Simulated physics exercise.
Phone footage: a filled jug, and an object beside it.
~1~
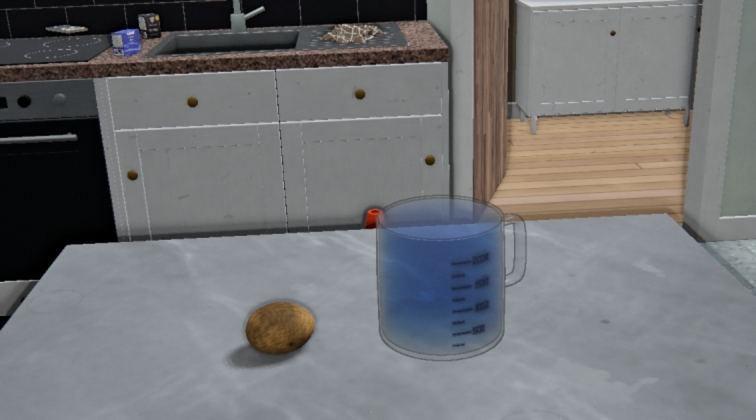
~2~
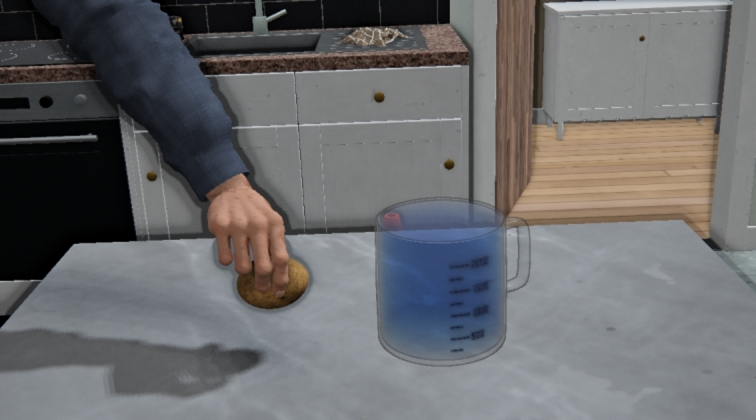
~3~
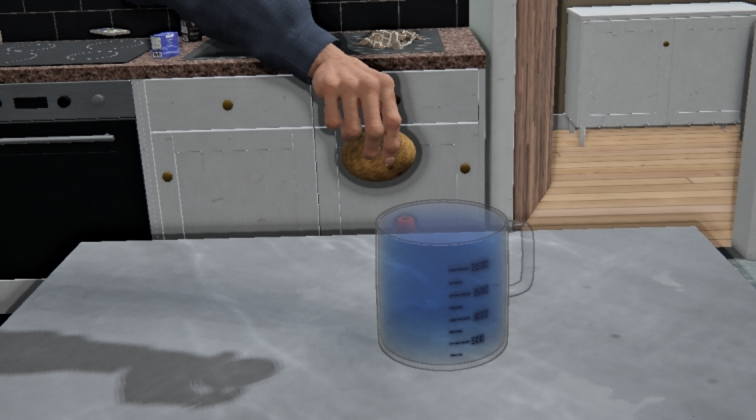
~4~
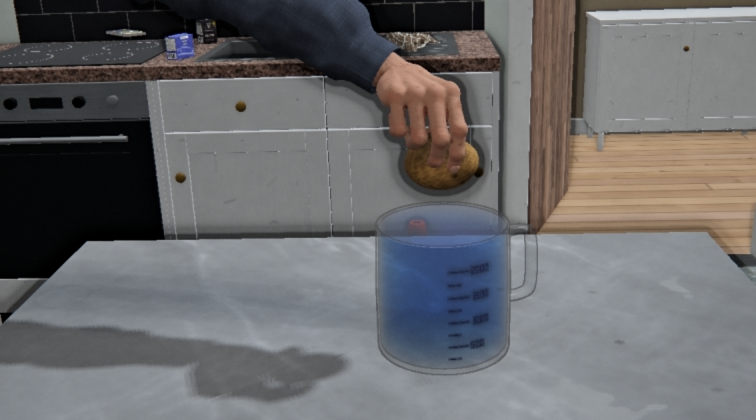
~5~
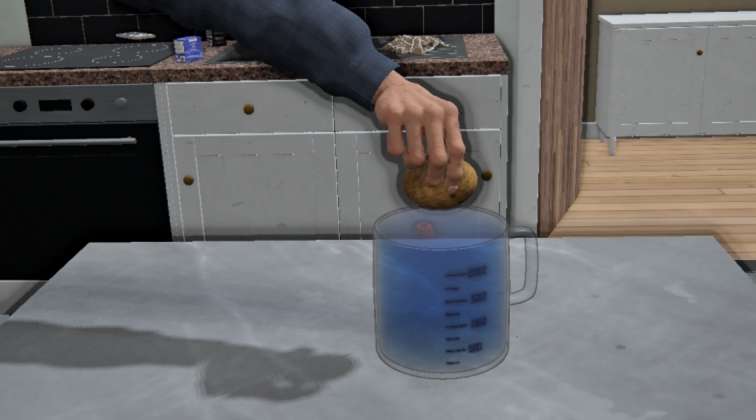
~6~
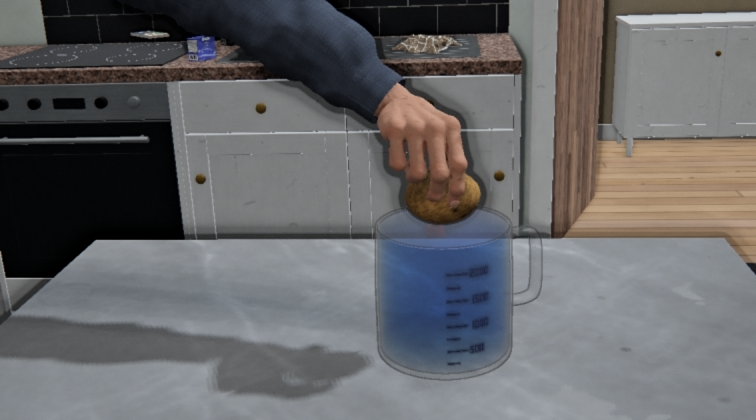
At first, a potato lies on a grey countertop to the left of a clear jug nearly full of blue liquid. A hand in a blue sleeve reaches in, grasps the potato and lifts it, carrying it right until it is above the jug. The hand then lowers the potato to just over the liquid's surface.
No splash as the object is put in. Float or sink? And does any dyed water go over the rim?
Object: Under; jug: Spill.
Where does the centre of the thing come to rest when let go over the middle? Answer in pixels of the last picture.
It ends up around (444, 318).
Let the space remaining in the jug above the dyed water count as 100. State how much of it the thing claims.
270 %.
Soon after, the potato enters the dyed water; the jug is full to the brim.
Later, the potato goes on down; the jug is full to the brim; some has gone over the rim.
In the end, the potato lies on the bottom; the jug is full to the brim; some has gone over the rim.
